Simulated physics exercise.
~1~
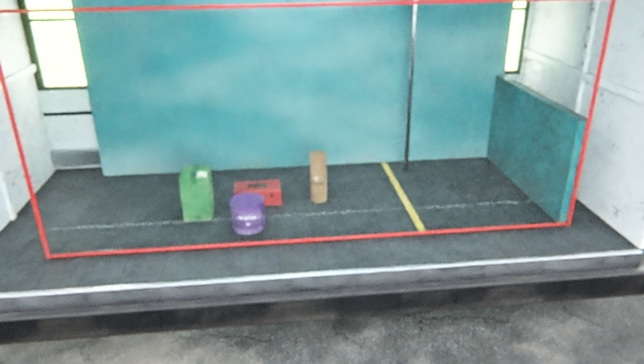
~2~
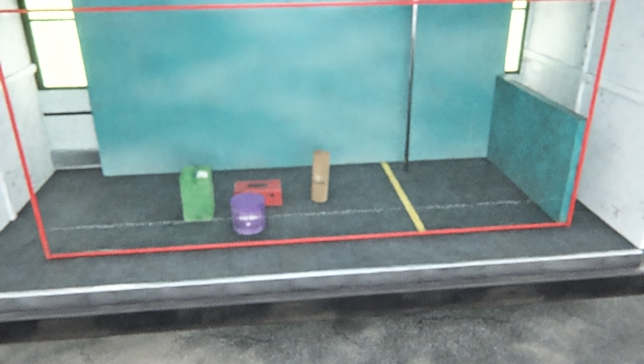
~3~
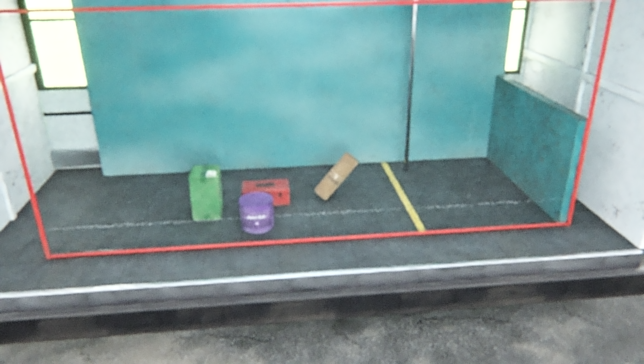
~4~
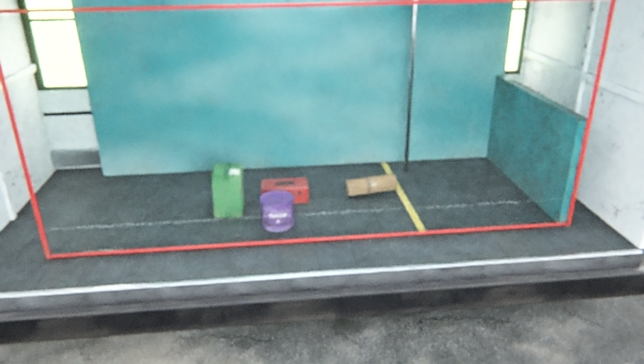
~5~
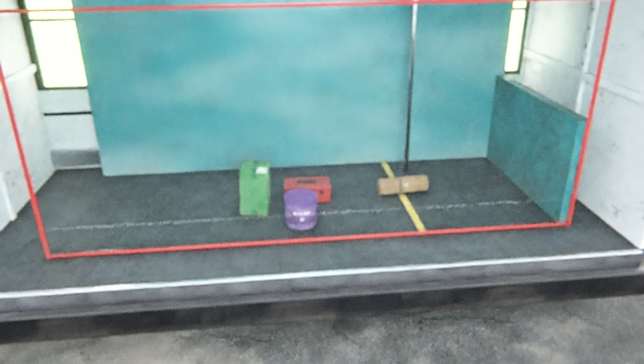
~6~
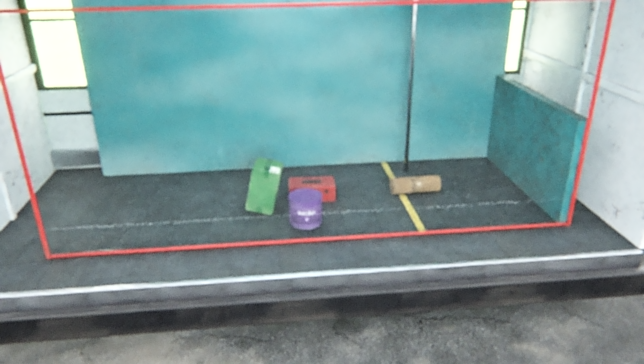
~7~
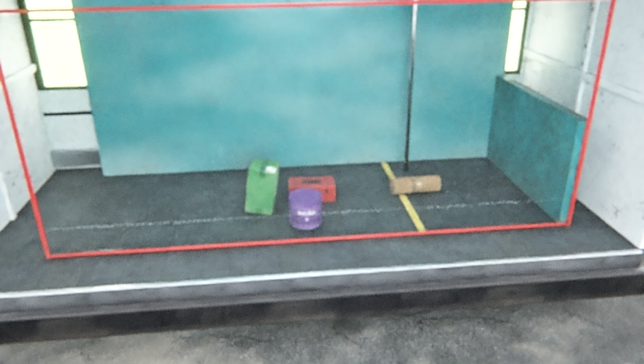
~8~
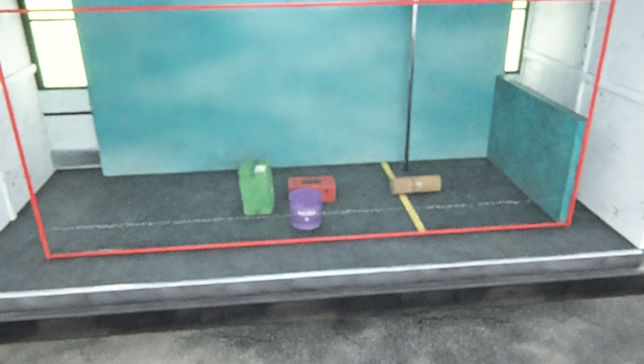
Brown roll toppling and sliding right across a yellow line, while a green pack, purple bucket and red toolbox stop short.
